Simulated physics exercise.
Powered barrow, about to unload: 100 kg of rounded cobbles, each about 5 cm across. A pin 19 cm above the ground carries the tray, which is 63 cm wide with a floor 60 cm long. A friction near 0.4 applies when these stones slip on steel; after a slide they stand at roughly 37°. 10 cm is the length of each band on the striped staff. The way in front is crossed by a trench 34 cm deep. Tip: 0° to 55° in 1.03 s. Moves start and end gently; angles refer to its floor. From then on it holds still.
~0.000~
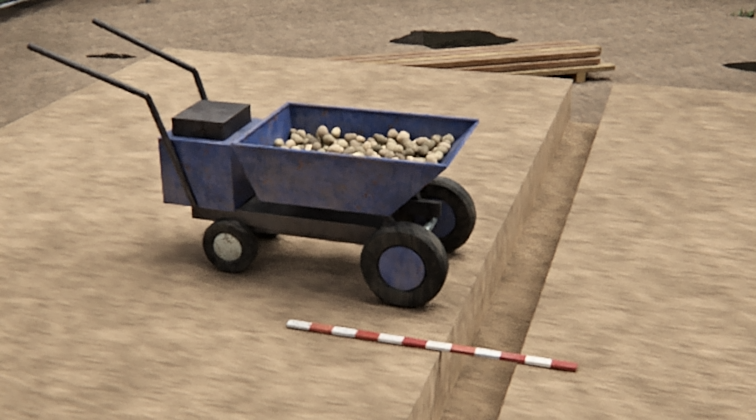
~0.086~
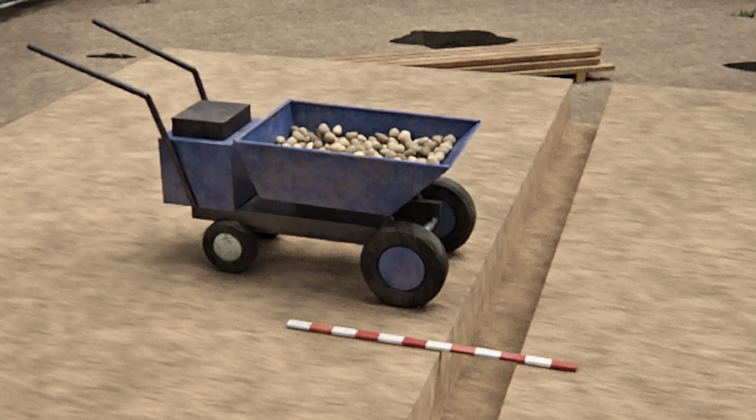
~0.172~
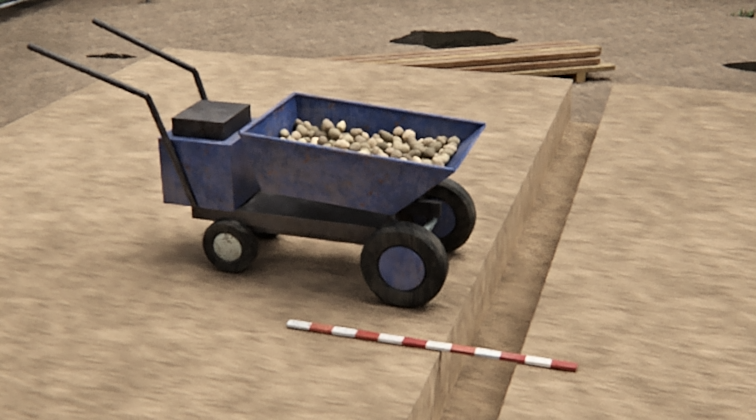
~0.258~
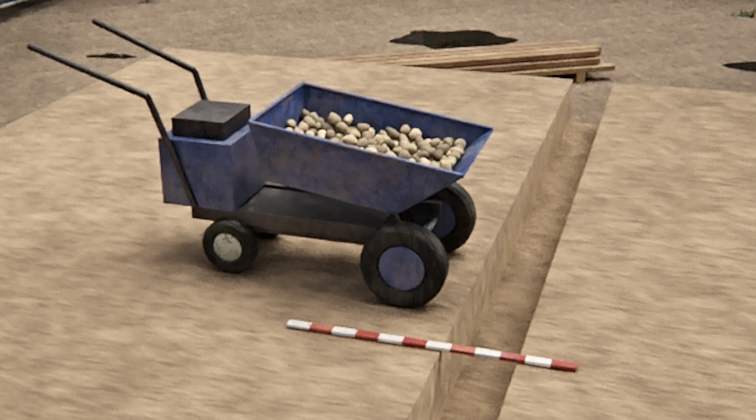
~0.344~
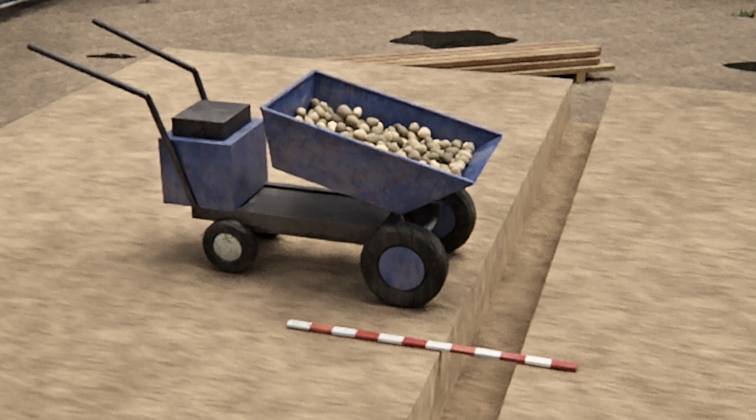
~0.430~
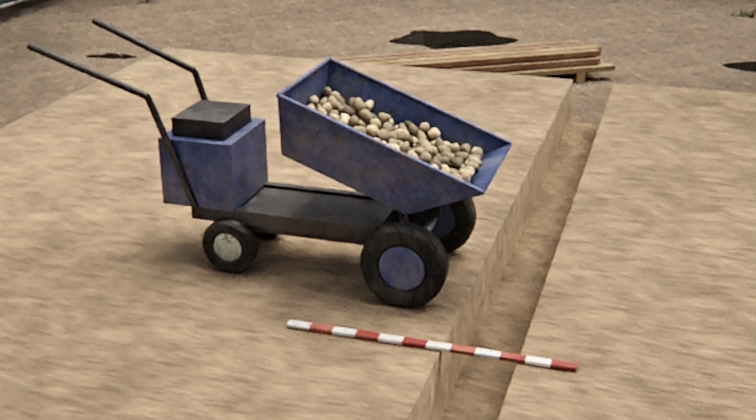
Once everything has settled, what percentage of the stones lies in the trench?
I would say 24 percent.
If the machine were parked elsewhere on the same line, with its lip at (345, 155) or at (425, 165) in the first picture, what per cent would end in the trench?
Roughly 50 per cent, then 40 per cent.
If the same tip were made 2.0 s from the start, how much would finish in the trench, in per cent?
It would come to roughly 30 per cent.
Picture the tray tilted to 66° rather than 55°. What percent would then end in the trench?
Share in trench: Approx. 15%.
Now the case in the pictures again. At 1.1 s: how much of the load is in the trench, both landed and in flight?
Roughly 0 percent of the load.
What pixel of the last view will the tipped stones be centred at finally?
Their middle ends up near (569, 292).
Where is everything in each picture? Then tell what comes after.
In the first frame, the tray is at 0°, its lip at (446, 167); the top of the load is at (398, 145).
In the second frame, the tray is at 1°, its lip at (448, 168); the top of the load is at (394, 144); the stones move at 0.2 m/s on average.
In the third frame, lip at (454, 171), floor tilted 4°, highest stones at (351, 138); the stones move at 0.4 m/s on average.
In the fourth frame, lip at (463, 176), floor tilted 9°, highest stones at (316, 123); the stones move at 0.5 m/s on average.
In the fifth frame, the tray is at 14°, its lip at (473, 184); the top of the load is at (326, 113); the stones move at 0.6 m/s on average.
In the sixth frame, lip at (484, 193), floor tilted 21°, highest stones at (333, 103); the stones move at 0.7 m/s on average.
After 0.8 s the floor is at 46°; 100 % in the tray; the foremost stones are at (501, 209).
After 1.1 s the floor is at 55°; 93 % in the tray, 1 % in the trench, 6 % past the trench; the foremost stones are at (566, 259).
After 1.5 s the floor is at 55°; 60 % in the tray, 2 % in the trench, 38 % past the trench; the foremost stones are at (653, 304).
After 3.4 s the floor is at 55°; 21 % in the tray, 24 % in the trench, 55 % past the trench; the foremost stones are at (737, 317).
